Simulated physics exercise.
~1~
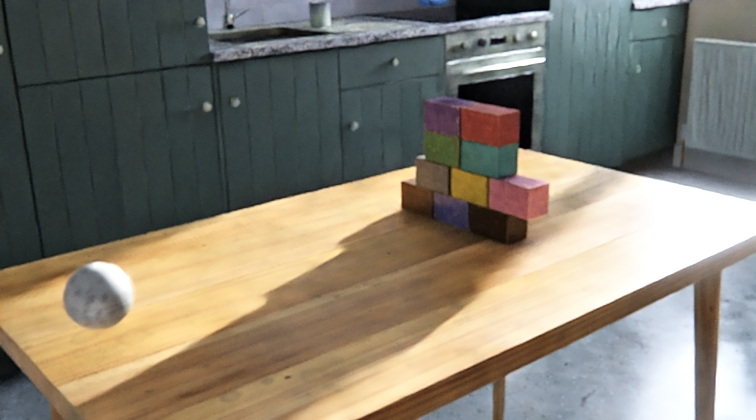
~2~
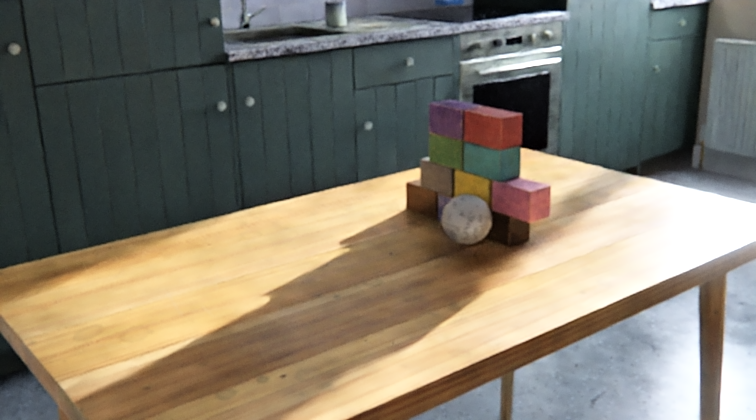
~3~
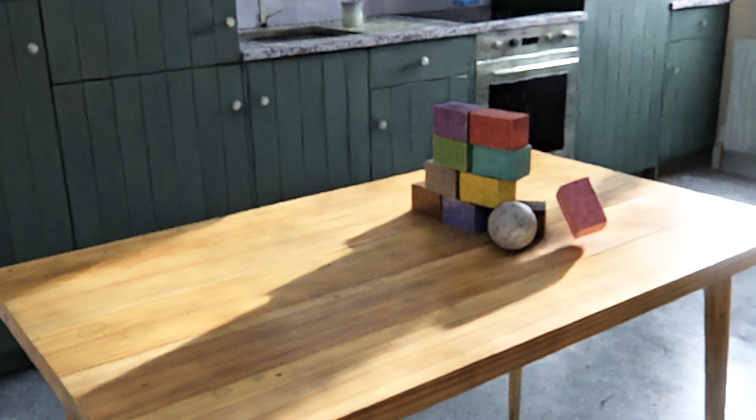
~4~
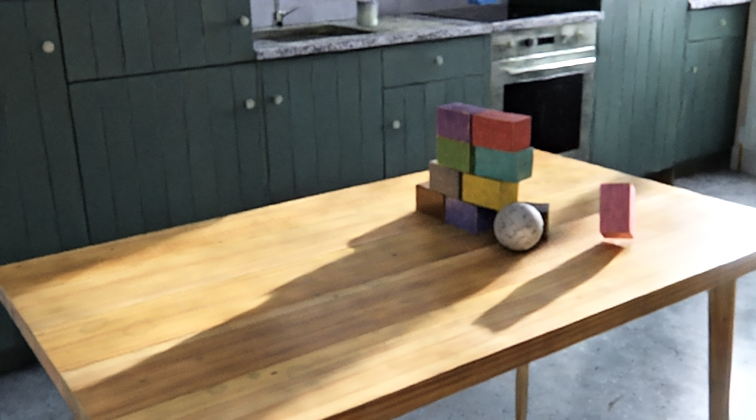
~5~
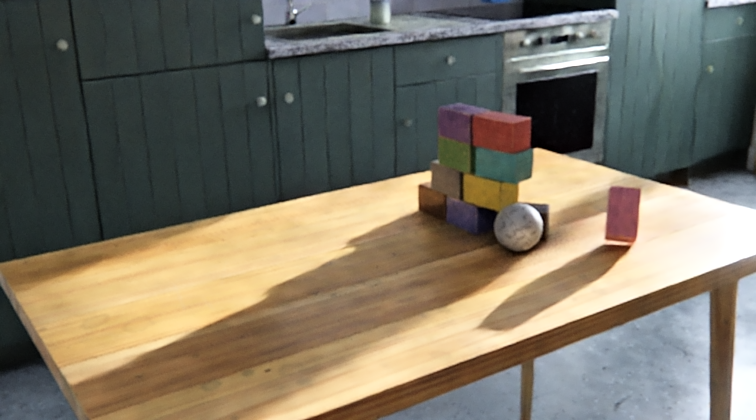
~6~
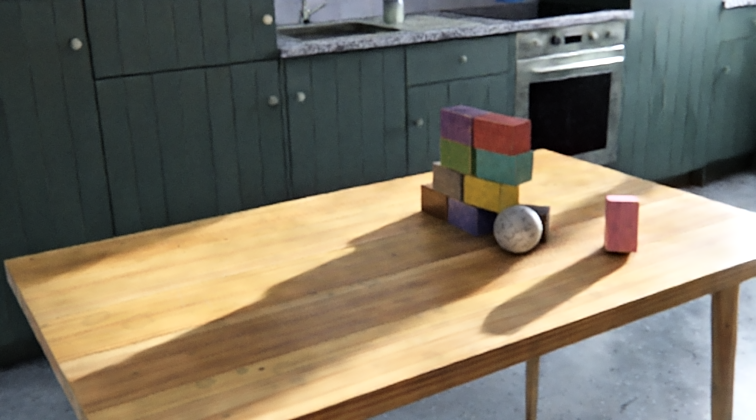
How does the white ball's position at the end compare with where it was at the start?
At the start the white ball is in the air over the left end of the table, well away from the blocks. At the end it rests on the table to the right, close against the front of the stack's base.
